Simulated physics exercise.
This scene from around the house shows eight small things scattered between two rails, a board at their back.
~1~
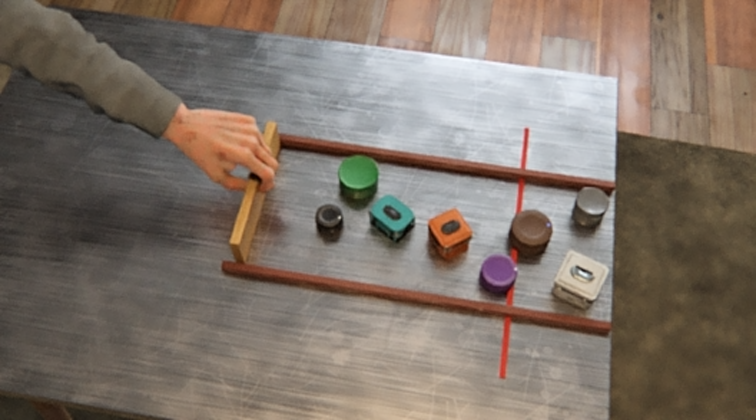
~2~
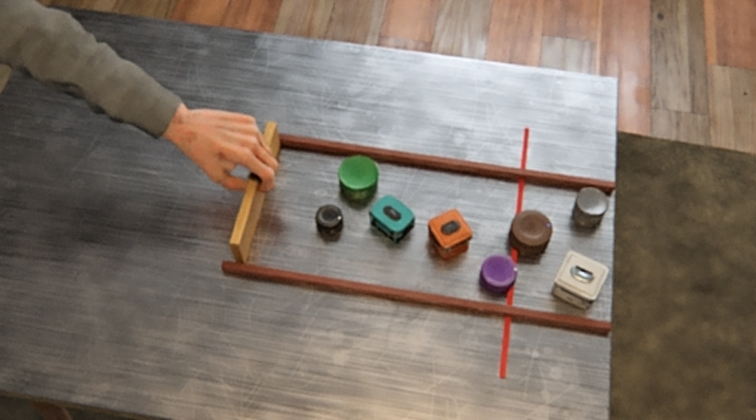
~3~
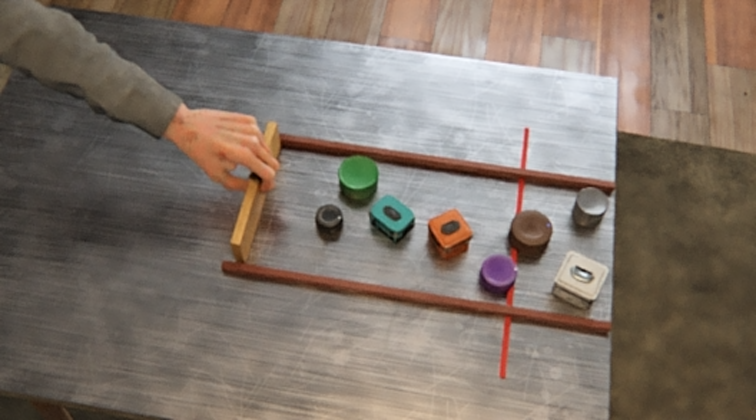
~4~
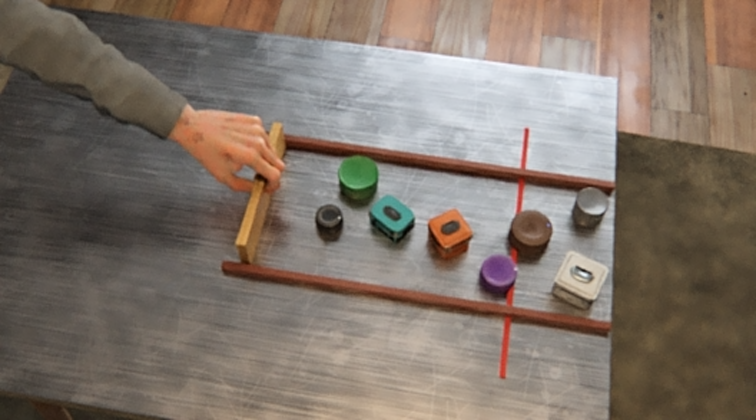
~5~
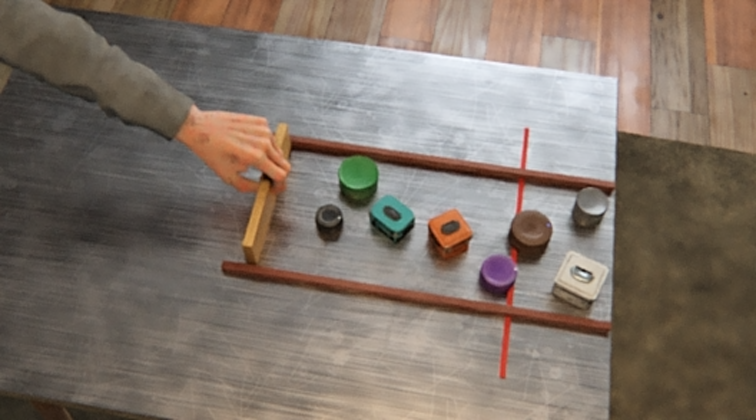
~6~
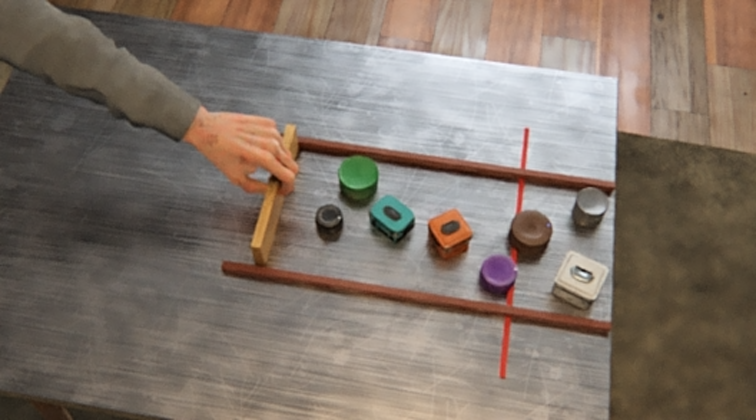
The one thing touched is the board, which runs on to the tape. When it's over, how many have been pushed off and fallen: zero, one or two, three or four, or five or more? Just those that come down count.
What falls is not even one.
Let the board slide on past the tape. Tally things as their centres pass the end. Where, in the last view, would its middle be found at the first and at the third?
Its centre point is roughly (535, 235) and later (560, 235).
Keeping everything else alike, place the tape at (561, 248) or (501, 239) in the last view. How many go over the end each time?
Counts per try: 3 and 0.
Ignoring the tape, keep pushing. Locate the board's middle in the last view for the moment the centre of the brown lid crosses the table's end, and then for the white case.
First one: Around (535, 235). Other one: Around (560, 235).
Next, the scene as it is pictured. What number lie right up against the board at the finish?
It touches 3.
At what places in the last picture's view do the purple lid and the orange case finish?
Final centres, first then second: (541, 294), (537, 260).
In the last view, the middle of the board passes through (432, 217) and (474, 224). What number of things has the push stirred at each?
The count is 5 at the first point and 6 at the second.
A little later, none off yet; grey tub at rest near (590, 207); white case at rest near (579, 281); brown lid at rest near (530, 233).
When it is over, the number that fall off is zero.
